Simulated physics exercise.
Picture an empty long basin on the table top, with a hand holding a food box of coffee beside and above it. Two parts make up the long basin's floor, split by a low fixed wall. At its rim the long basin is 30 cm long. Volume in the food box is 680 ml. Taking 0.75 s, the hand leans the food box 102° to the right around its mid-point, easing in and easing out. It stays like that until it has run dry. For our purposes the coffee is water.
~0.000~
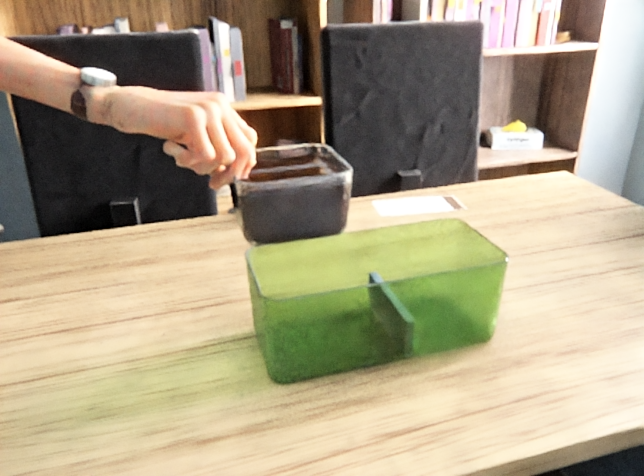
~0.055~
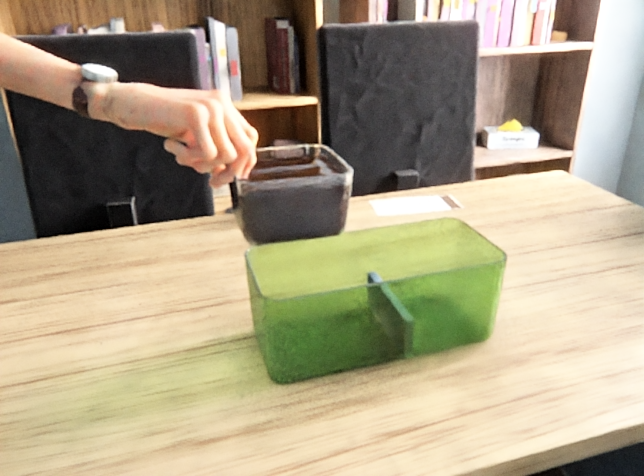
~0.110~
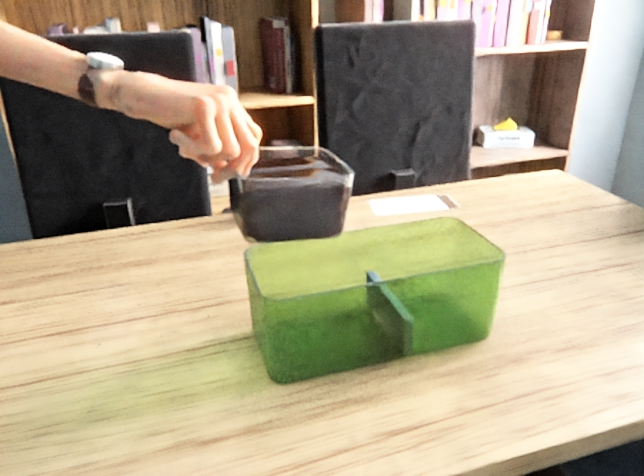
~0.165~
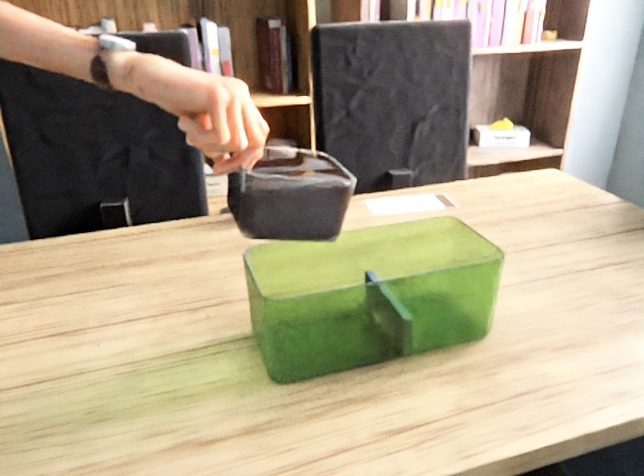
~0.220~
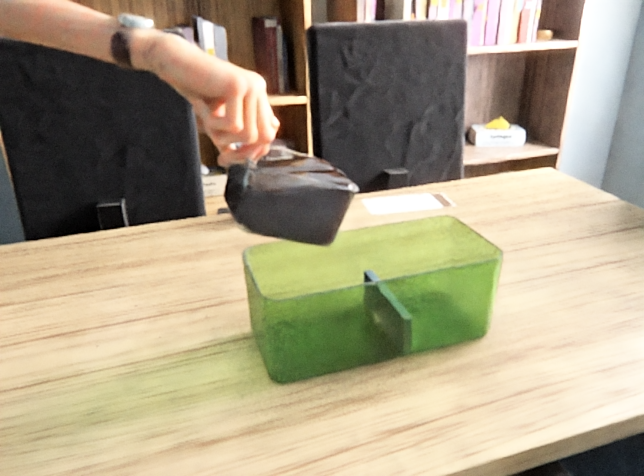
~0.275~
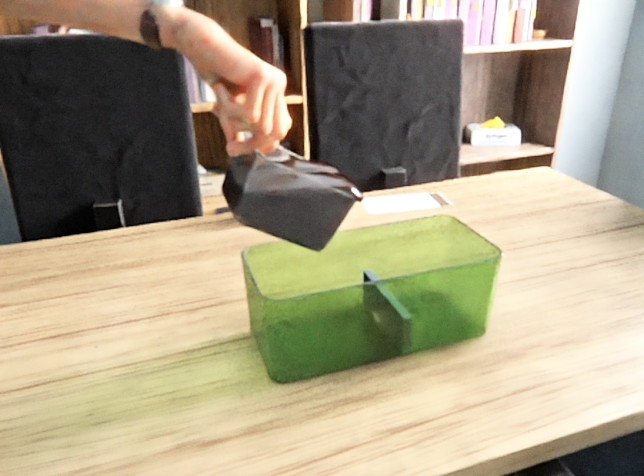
A translucent green long basin with a dark divider stands empty on a pale wooden table, seen from slightly above, with black chairs and bookshelves behind. Beyond its left part, a hand wearing a wristwatch holds a smoky dark food box of dark liquid. The hand leans the box to the right, barely at first and then more steeply, while the view drifts very slightly.
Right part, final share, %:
33 %.
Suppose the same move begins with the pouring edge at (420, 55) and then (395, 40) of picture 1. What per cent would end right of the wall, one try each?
I'd expect close to 80 per cent and then close to 85 per cent.
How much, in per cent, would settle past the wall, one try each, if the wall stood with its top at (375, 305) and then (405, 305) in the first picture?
60 per cent first, 15 per cent second.
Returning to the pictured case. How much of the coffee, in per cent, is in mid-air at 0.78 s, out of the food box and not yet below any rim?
Estimate: Around 4 per cent.
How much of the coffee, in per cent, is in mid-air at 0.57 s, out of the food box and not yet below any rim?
28 %.
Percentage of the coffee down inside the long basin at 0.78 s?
Some 90 percent of the total.
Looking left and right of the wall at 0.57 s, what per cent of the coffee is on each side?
I'd say some 22 in a hundred on the left and 22 on the right.
By 0.57 s the tilt is 88° and 28 per cent is still to pour, 21 is left of the wall and 22 right of it.
By 0.78 s the tilt is 102° and 5 per cent is still to pour, 57 is left of the wall and 33 right of it.
By 1.01 s the tilt is 102° and 0 per cent is still to pour, 64 is left of the wall and 33 right of it.
By 1.25 s the tilt is 102° and 0 per cent is still to pour, 65 is left of the wall and 33 right of it.
At rest 65 per cent lies left of the wall, 33 right of it and 2 outside.
